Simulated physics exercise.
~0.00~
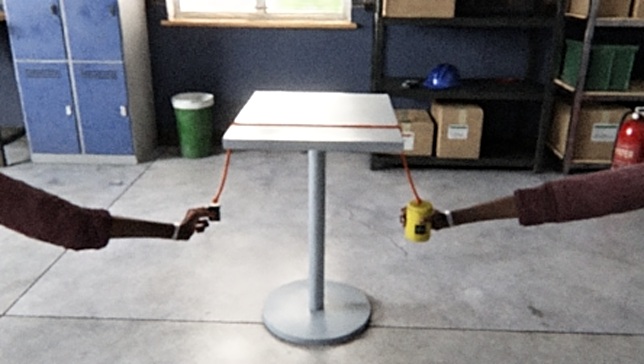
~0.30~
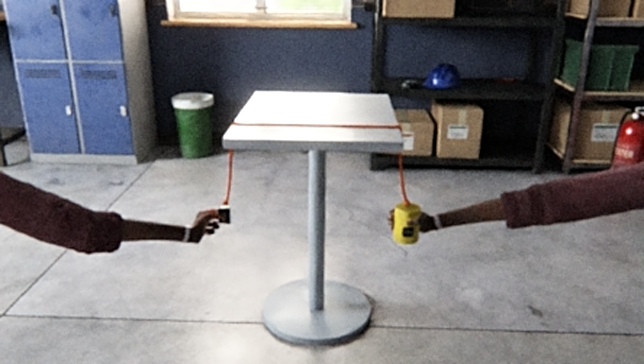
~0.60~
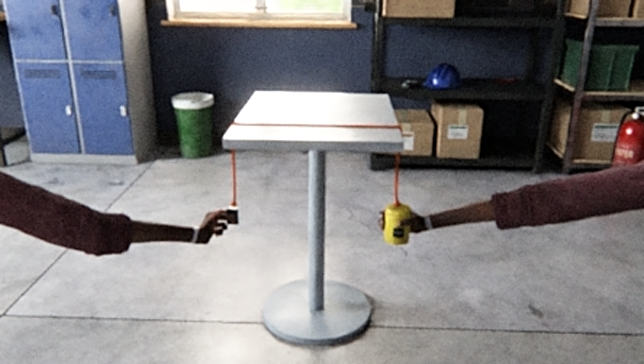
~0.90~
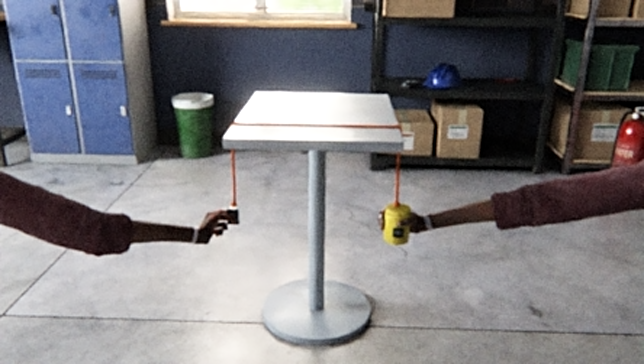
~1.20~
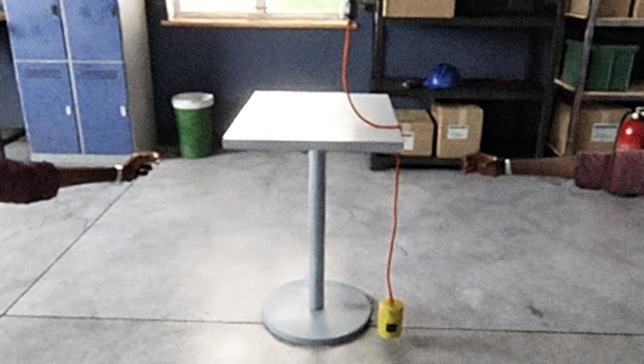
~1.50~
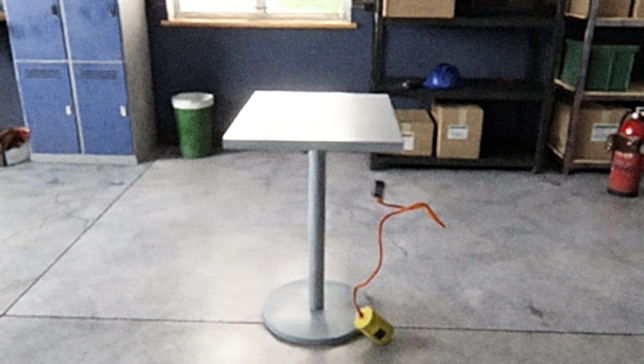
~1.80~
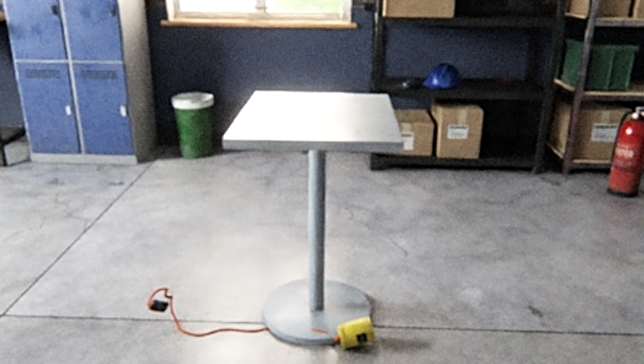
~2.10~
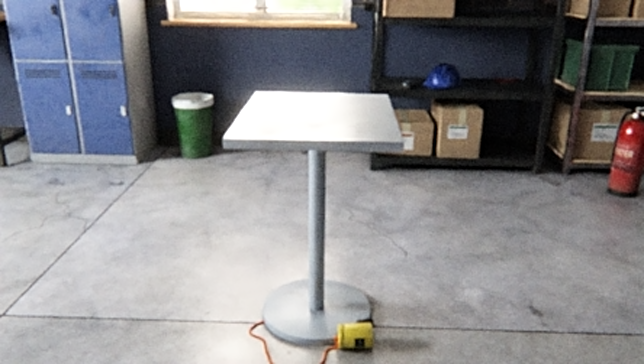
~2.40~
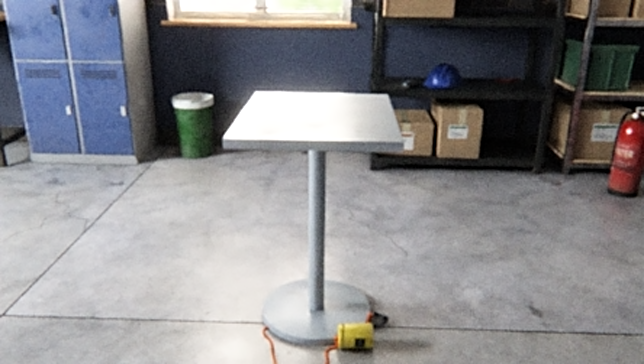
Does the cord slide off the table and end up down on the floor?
Yes, the cord runs down off the right side of the table and ends on the floor with the yellow jar.
